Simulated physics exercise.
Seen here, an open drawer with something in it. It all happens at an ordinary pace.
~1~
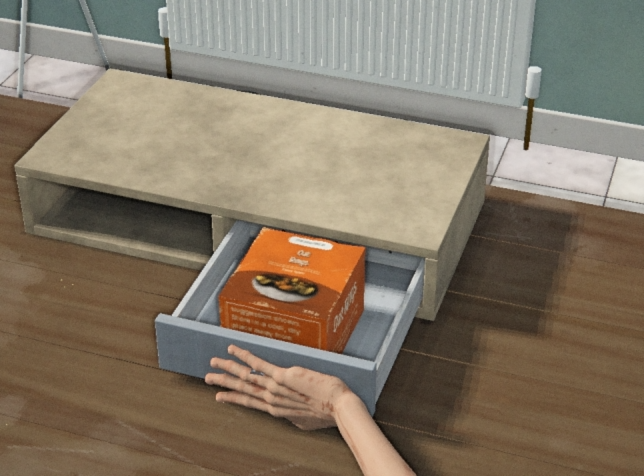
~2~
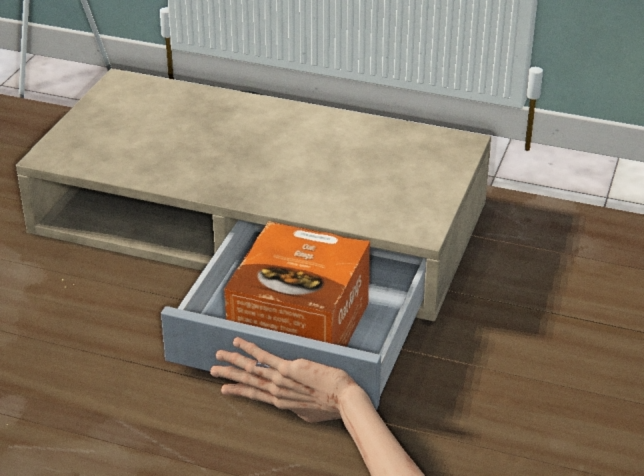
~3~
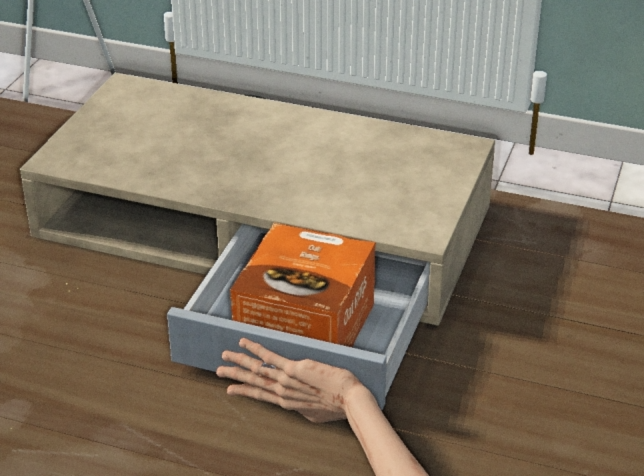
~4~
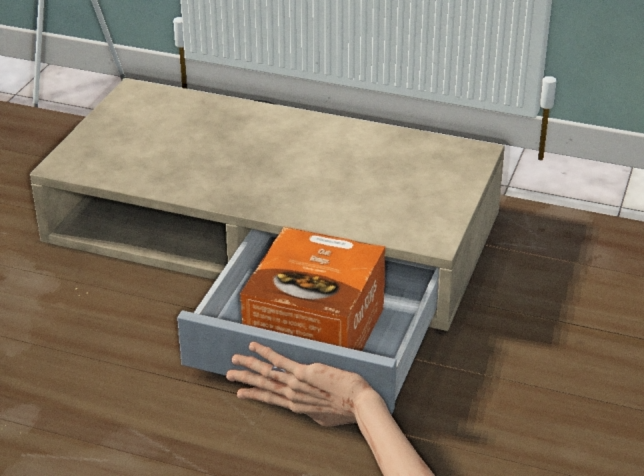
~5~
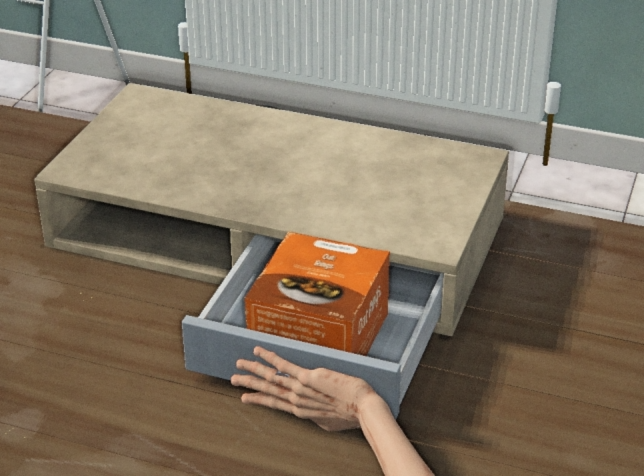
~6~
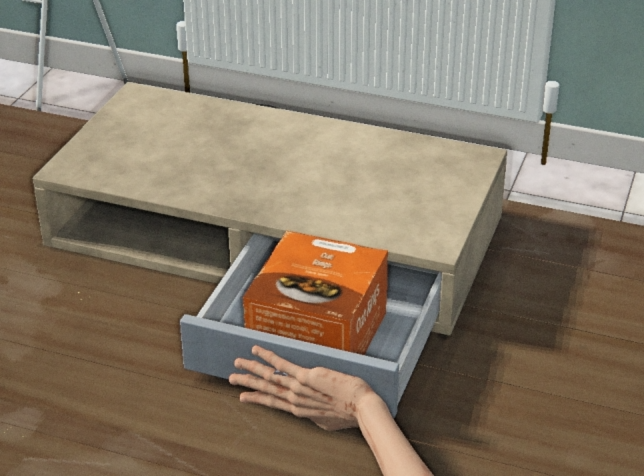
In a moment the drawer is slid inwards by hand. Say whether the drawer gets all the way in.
The drawer stays ajar.
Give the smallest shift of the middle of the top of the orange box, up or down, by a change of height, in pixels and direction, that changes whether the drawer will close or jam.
Some 20 pixels, down.
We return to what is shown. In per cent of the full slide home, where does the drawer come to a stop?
Some 15 per cent of the way.
Then, 0.22 s past the last view, drawer starting in.
Then, 0.82 s past the last view, drawer stopped, still ajar.
Finally, the drawer will not close.
